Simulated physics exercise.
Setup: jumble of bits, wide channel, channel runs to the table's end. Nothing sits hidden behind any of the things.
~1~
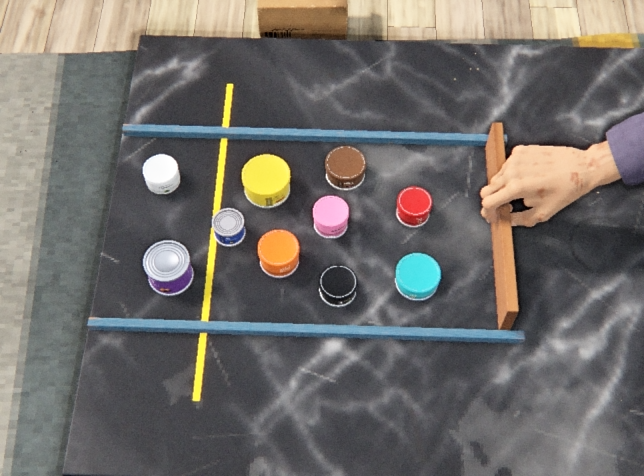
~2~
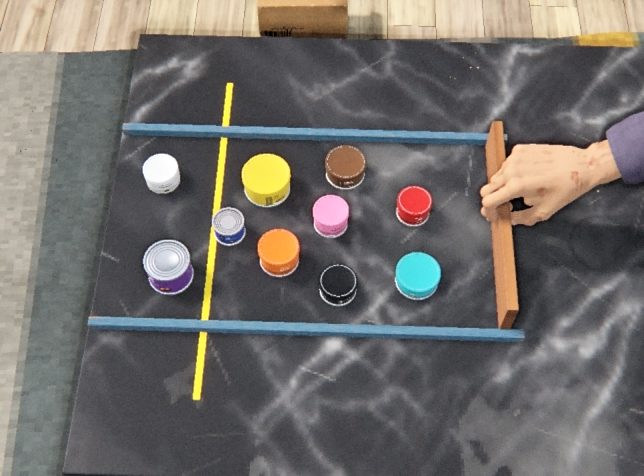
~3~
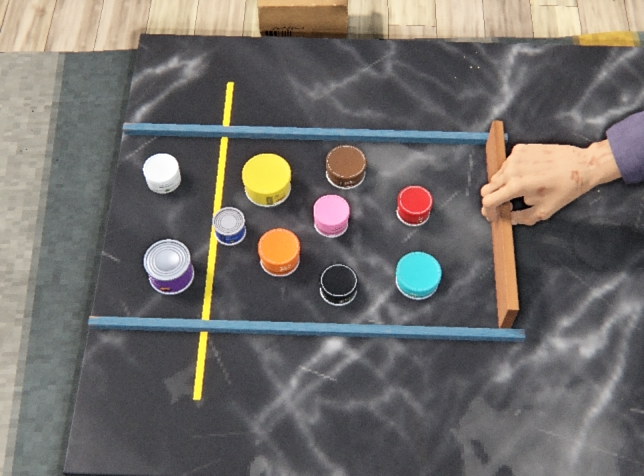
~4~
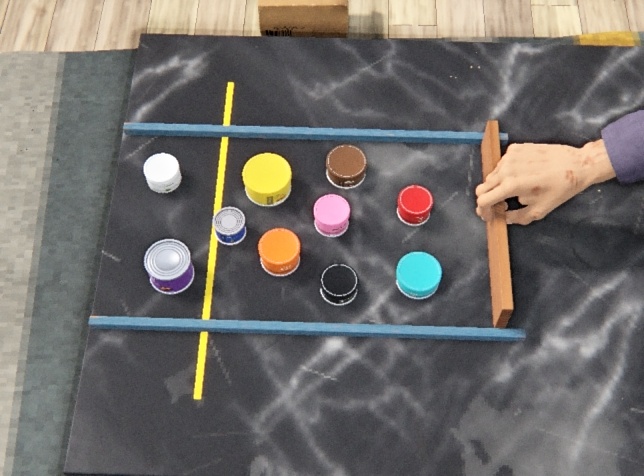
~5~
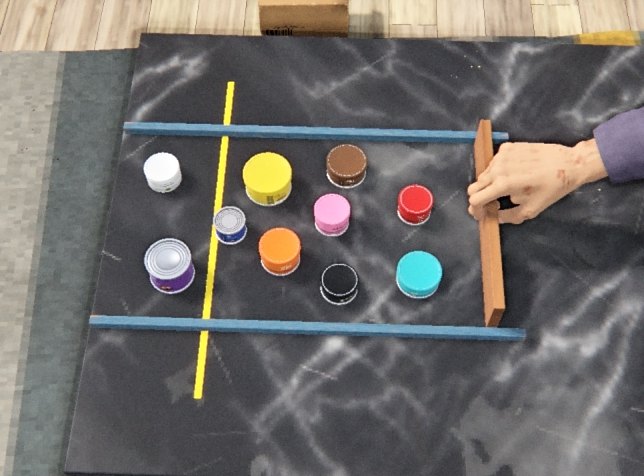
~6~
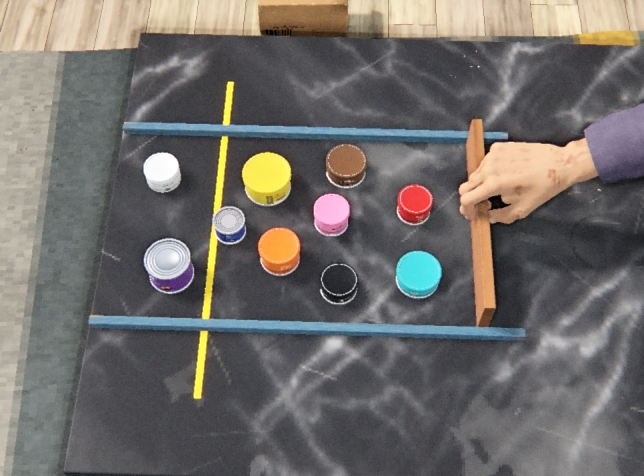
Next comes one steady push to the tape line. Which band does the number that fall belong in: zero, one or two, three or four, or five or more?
It belongs in the zero band.
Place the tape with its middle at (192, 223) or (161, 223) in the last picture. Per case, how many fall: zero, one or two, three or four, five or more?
One to two, then either three or four.
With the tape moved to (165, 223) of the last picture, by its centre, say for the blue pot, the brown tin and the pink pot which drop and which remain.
The blue pot? It does not stay. The brown tin? It is safe. The pink pot? It is safe.
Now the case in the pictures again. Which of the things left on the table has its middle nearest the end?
Foremost is the white tub.
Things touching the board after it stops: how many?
Contact count: 5.
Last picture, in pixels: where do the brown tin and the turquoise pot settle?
First (202, 156), then (189, 264).
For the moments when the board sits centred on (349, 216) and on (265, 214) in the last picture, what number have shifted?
5 at one spot and 8 at the other.
Soon after, none off yet; white tub at rest near (163, 173); purple tin at rest near (170, 267); blue pot at rest near (230, 226).
After that, none off yet; white tub at rest near (163, 173); purple tin at rest near (170, 267); blue pot displaced about its own width near (191, 213).
In the end, the number that fall off is zero.
